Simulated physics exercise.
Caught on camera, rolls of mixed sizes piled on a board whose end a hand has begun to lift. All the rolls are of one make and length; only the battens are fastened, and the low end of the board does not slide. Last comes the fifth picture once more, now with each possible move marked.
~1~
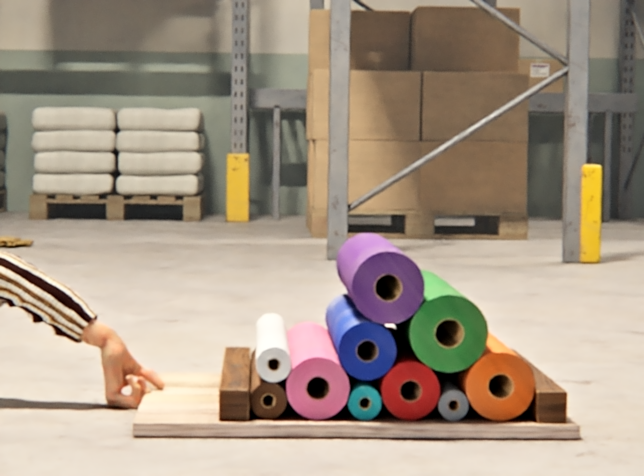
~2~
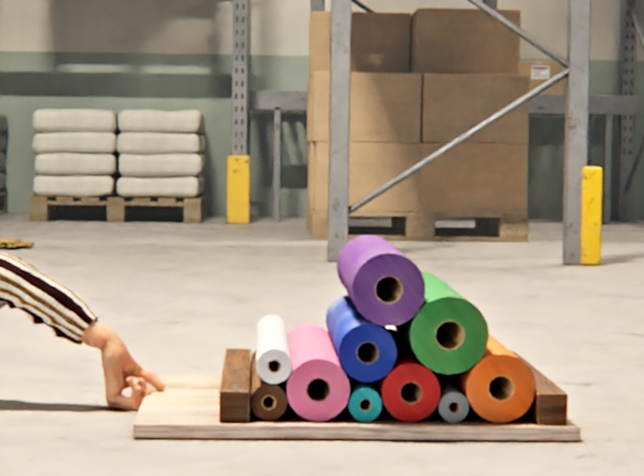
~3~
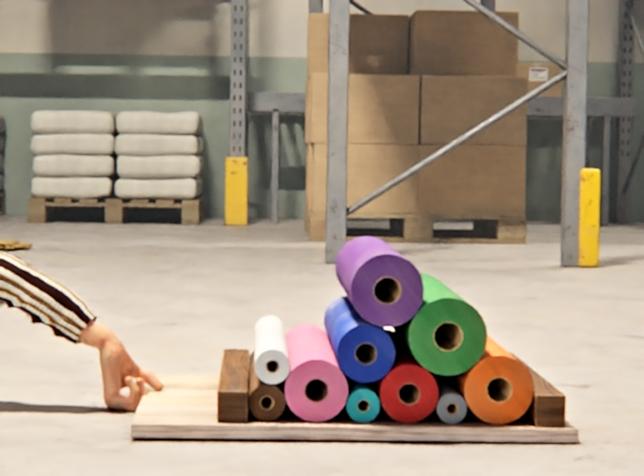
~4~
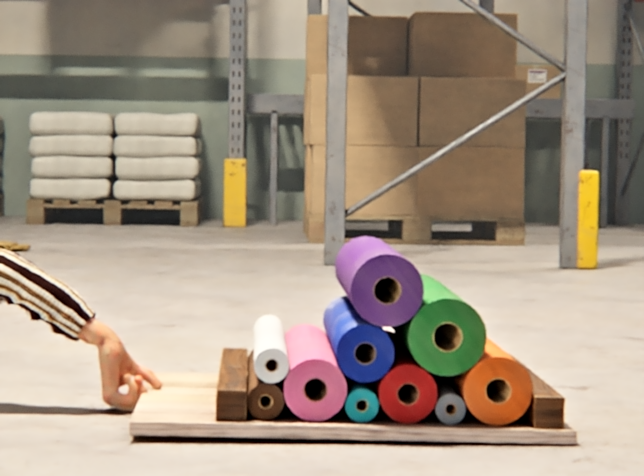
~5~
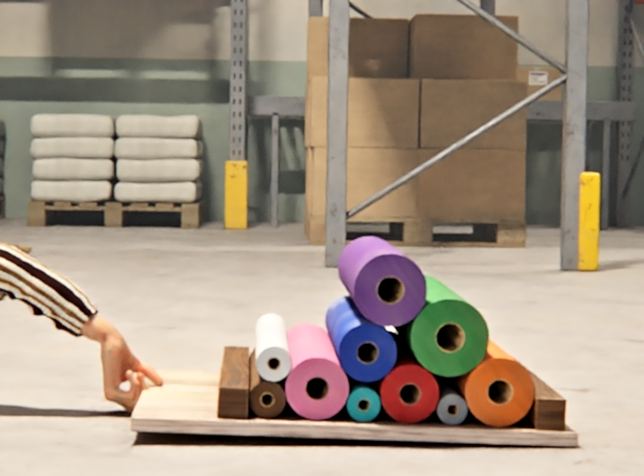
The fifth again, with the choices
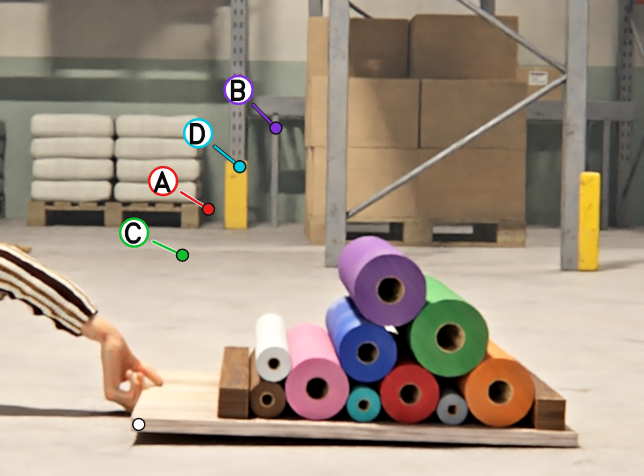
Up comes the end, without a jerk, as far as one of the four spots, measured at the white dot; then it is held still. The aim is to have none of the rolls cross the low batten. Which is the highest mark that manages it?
The last mark within the limit is D.
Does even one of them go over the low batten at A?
At A: No.
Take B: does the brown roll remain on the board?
Yes, with B.
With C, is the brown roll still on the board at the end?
Yes.
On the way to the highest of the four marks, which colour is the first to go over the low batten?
The green one.
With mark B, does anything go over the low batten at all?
Yes, at B.
On the marked copy, A at (209, 209); B at (276, 128); C at (183, 255); D at (240, 167); the white dot at (139, 424).
Taking D. A third of the way, board at 20°.
Two thirds of the way, board at 38°.
When it is over, board at 38°, none over the low batten.
As for the rest, A none over the low batten; B two over the low batten (green, purple); C none over the low batten.
